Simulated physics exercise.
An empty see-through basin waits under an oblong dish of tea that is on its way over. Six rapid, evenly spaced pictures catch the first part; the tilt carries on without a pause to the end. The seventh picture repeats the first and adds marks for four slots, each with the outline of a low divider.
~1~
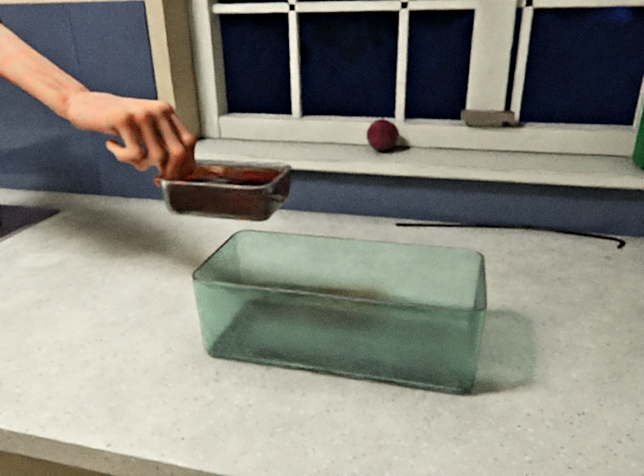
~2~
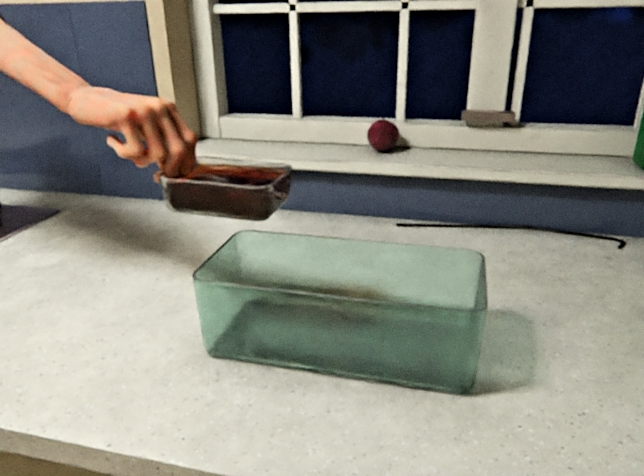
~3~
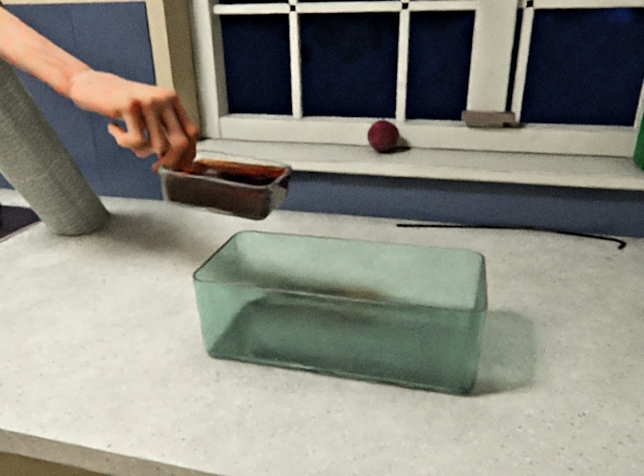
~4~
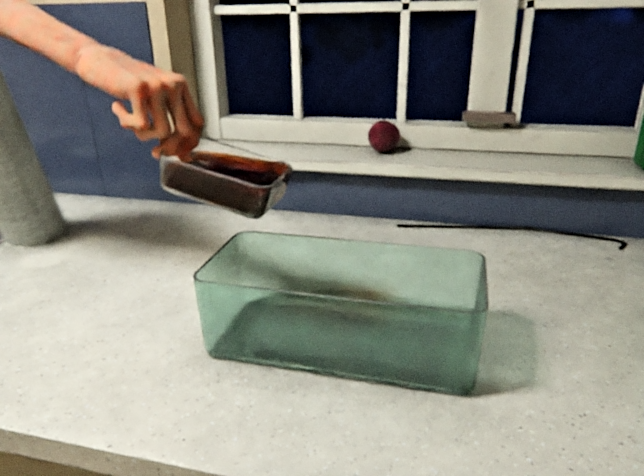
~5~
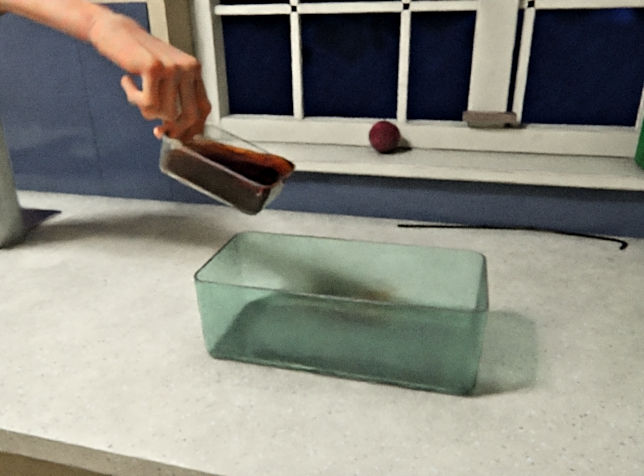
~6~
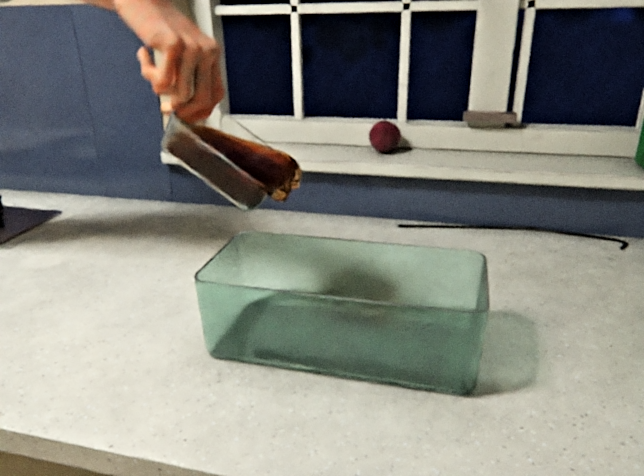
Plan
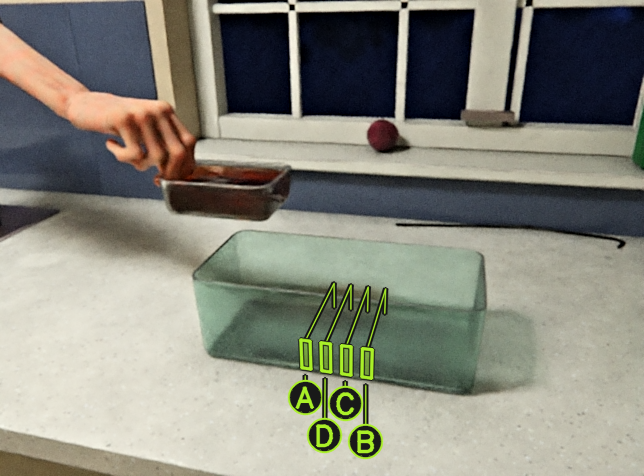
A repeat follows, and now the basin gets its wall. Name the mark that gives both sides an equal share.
Place B.
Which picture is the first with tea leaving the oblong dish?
In picture 5.
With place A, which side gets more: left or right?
The right one.
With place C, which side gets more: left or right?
The right side.
On the marked copy, A at (305, 375); B at (365, 385); C at (345, 381); D at (325, 378).
For place A, about 15 % ends left of the wall and 82 % right of it; 3 % is lost outside.
For place B, about 49 % ends left of the wall and 48 % right of it; 3 % is lost outside.
For place C, about 28 % ends left of the wall and 68 % right of it; 4 % is lost outside.
For place D, about 20 % ends left of the wall and 77 % right of it.
